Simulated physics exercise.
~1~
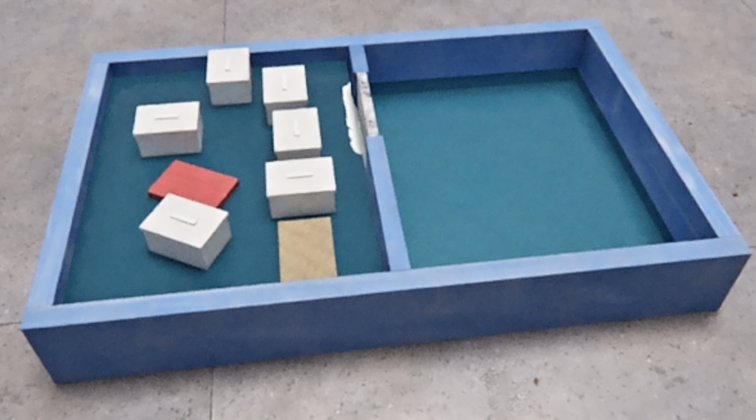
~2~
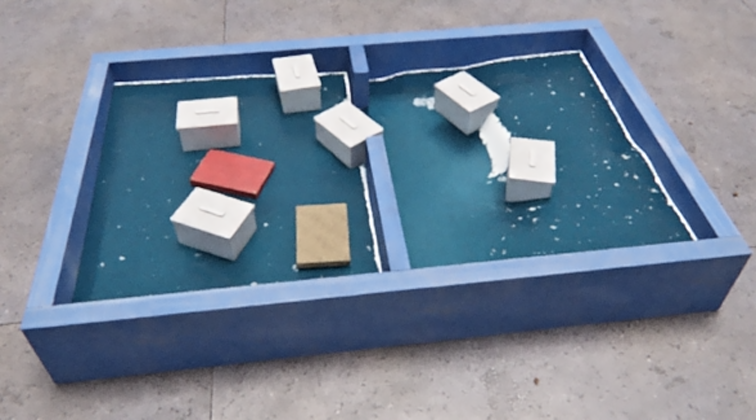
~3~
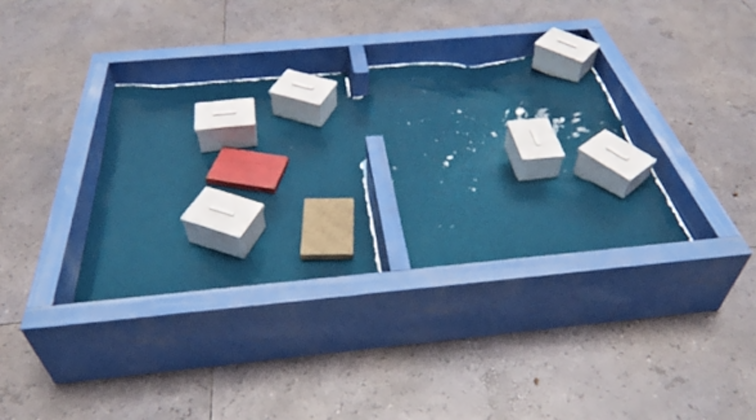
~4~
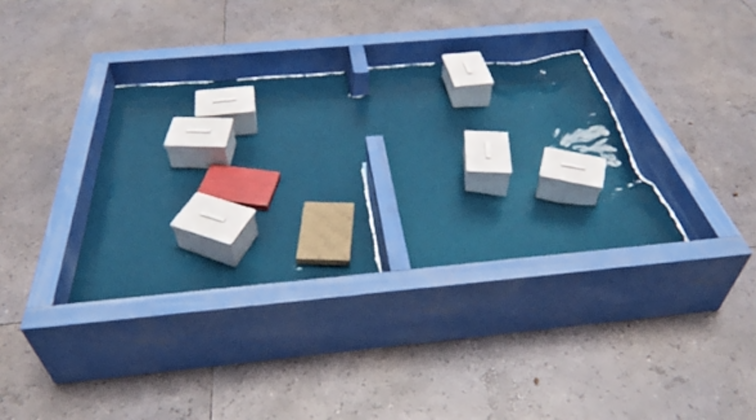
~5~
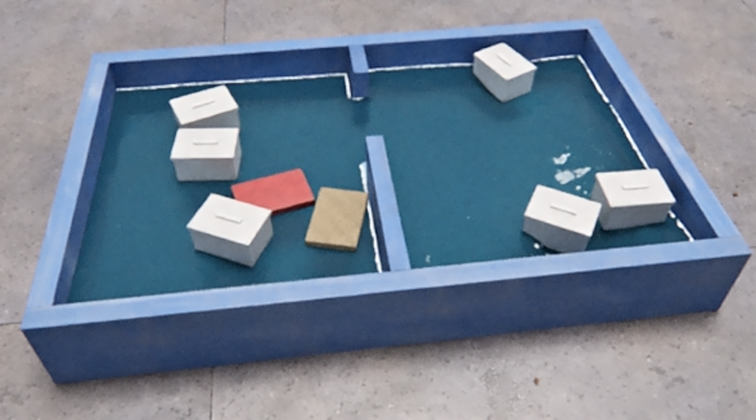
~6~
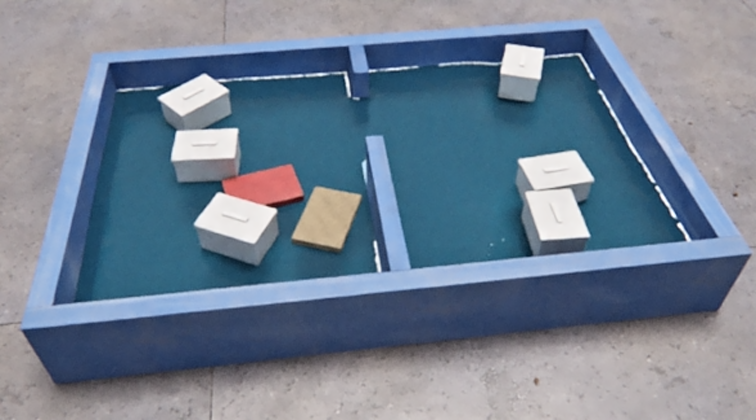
White boxes drift about the flooded tank, three ending right while the red float stays left.
